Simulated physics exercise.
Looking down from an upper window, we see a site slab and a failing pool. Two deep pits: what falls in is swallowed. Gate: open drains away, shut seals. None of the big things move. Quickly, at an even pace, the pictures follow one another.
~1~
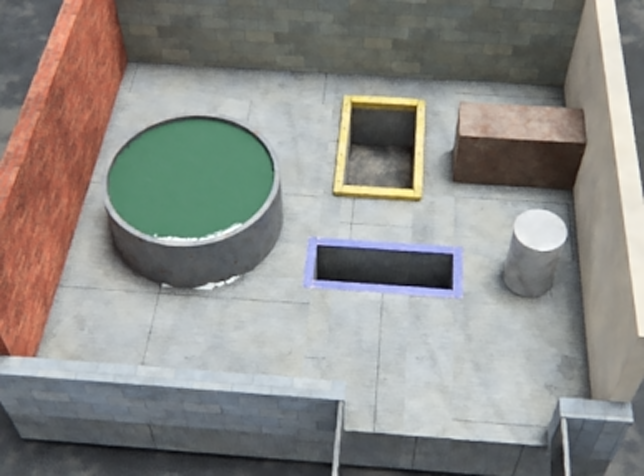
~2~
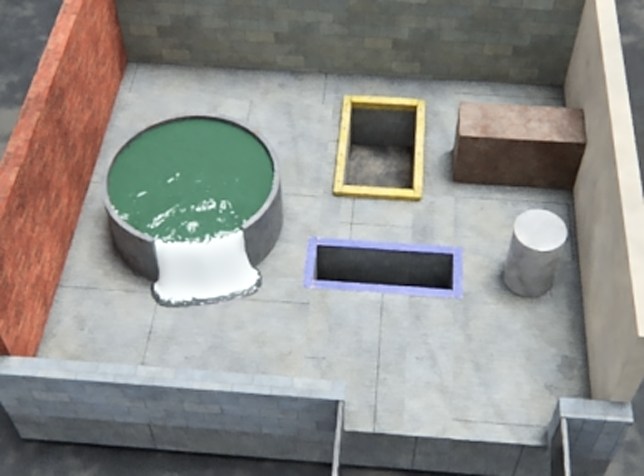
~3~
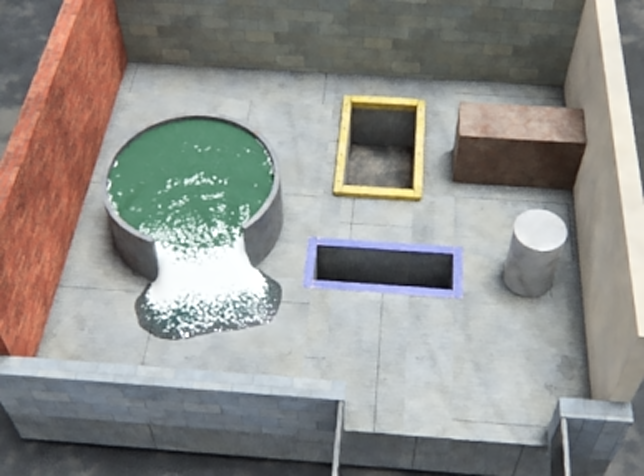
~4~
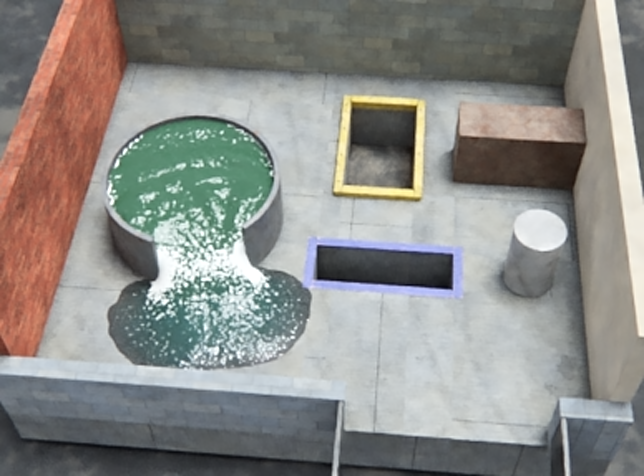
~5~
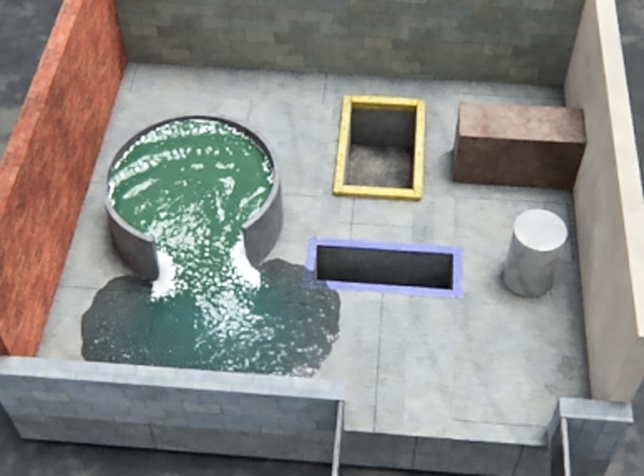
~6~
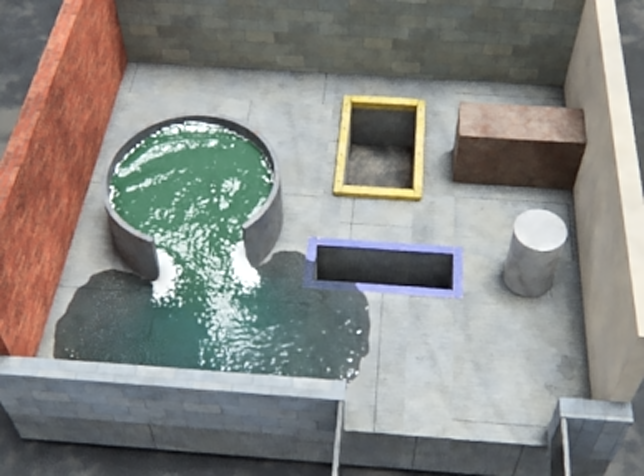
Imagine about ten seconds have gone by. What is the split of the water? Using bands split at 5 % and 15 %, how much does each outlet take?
I would say the gate draws off over 15 %, the blue pit draws off between 5 and 15 %, the yellow pit draws off under 5 %.
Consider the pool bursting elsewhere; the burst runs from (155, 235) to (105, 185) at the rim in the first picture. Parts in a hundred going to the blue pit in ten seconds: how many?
Blue: 25 %.
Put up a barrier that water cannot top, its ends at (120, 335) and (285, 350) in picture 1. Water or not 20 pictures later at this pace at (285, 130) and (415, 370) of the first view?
Going in order, I'd say kept out of it and drenched.
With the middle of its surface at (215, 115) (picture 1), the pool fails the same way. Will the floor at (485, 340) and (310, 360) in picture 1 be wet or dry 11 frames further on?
One after the other: Dry, awash.
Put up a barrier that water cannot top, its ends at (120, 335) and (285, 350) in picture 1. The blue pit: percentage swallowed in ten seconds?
Roughly 25 per cent ends up in the blue pit.
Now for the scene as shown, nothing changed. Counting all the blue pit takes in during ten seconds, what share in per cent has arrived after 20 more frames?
About 5 %.
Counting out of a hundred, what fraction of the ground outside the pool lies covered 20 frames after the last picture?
Roughly 55 per cent.
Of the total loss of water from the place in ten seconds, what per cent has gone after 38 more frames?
About 50 per cent.
A moment on, water covers 25 % of the floor; the gate 0 %, the blue pit 0 %, the yellow pit 0 %.
Next, water covers 35 % of the floor; the gate 3 %, the blue pit 0 %, the yellow pit 0 %.
Then, water covers 55 % of the floor; the gate 7 %, the blue pit 1 %, the yellow pit 0 %.
Later, water covers 75 % of the floor; the gate 13 %, the blue pit 4 %, the yellow pit 0 %.
In the end, water covers 95 % of the floor; the gate 21 %, the blue pit 11 %, the yellow pit 0 %.
